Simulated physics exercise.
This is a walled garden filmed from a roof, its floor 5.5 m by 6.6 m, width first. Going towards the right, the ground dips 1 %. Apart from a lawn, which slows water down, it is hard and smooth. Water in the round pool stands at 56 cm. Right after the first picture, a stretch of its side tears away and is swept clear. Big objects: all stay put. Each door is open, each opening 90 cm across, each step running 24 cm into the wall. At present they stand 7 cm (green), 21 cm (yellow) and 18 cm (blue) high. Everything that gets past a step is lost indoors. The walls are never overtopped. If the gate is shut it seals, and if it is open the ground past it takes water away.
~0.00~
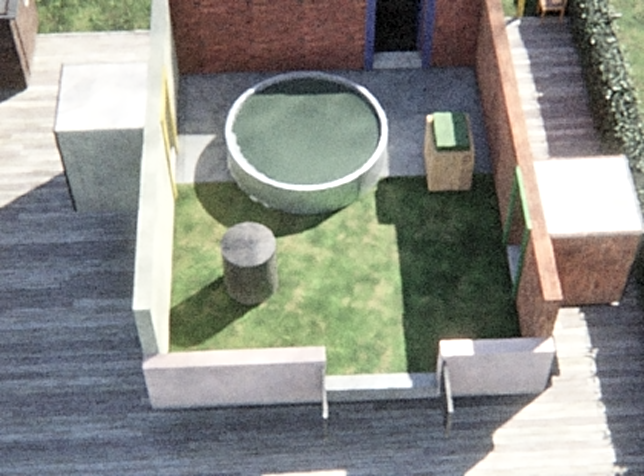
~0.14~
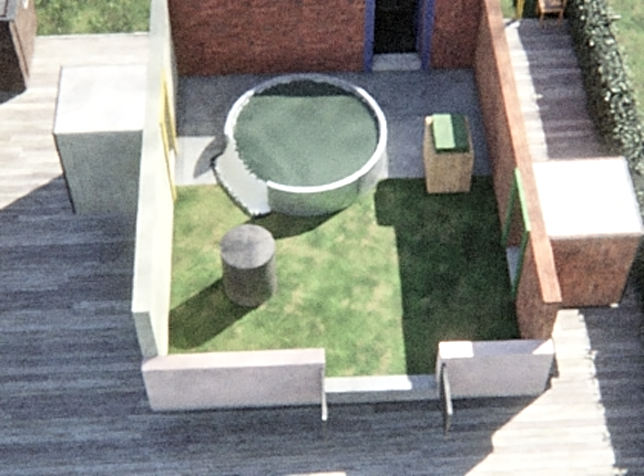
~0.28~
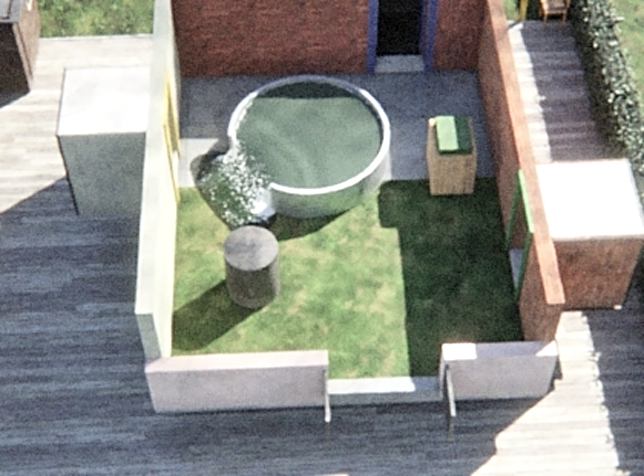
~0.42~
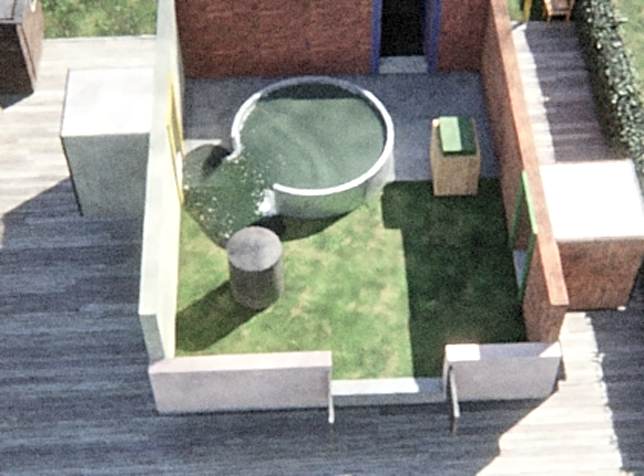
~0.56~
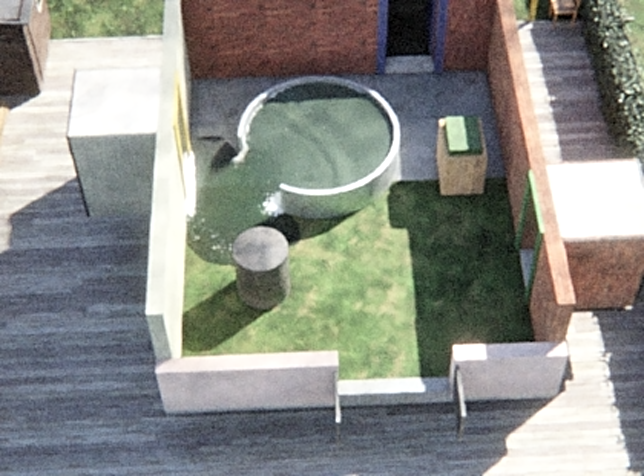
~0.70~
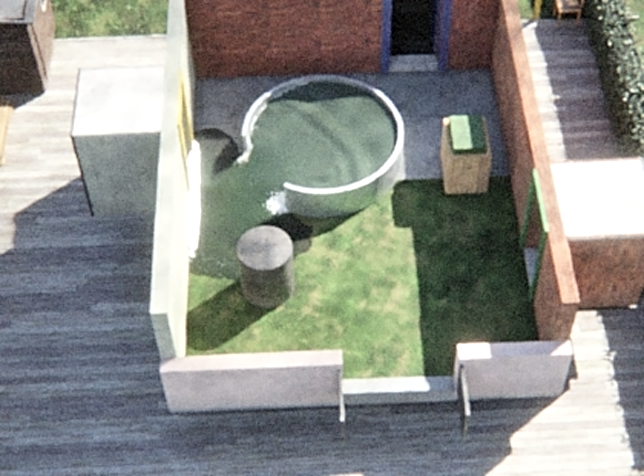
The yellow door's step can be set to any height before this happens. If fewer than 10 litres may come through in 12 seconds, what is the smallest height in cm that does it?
A height of about 33 cm does it.
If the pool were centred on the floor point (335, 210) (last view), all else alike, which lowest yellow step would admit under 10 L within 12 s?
That setup calls for roughly 9.5 cm.
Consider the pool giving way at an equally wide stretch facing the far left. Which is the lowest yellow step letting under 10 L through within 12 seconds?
That way, roughly 12.0 cm.
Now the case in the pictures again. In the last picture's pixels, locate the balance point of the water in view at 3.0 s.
It lies near (279, 200) in the last picture.
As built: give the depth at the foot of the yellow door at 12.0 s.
It stands about 6.5 centimetres deep.
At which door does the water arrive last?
That's the green one.
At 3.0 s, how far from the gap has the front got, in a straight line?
4.2 metres.
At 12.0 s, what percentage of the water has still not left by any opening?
Water still present: Approx. 88 %.
After 1.4 s water covers 20 % of the floor, deepest (38 cm) near (192, 194); 33 cm at the yellow door, 16 litres in over its 21 cm step.
After 3.0 s water covers 40 % of the floor, deepest (34 cm) near (185, 375); 27 cm at the yellow door, 96 litres in over its 21 cm step.
After 12.0 s water covers 100 % of the floor, deepest (12 cm) near (488, 79); 7 cm at the yellow door, 107 litres in over its 21 cm step.
At the yellow door as built, the water arrived by 0.5 s and peaked near 34 cm at 1.8 s.
Run again over the same 12 s with other heights there, 44 litres in over 27 cm, 2 litres over 36.5 cm. The limit of 10 litres is kept from about 33 cm up.
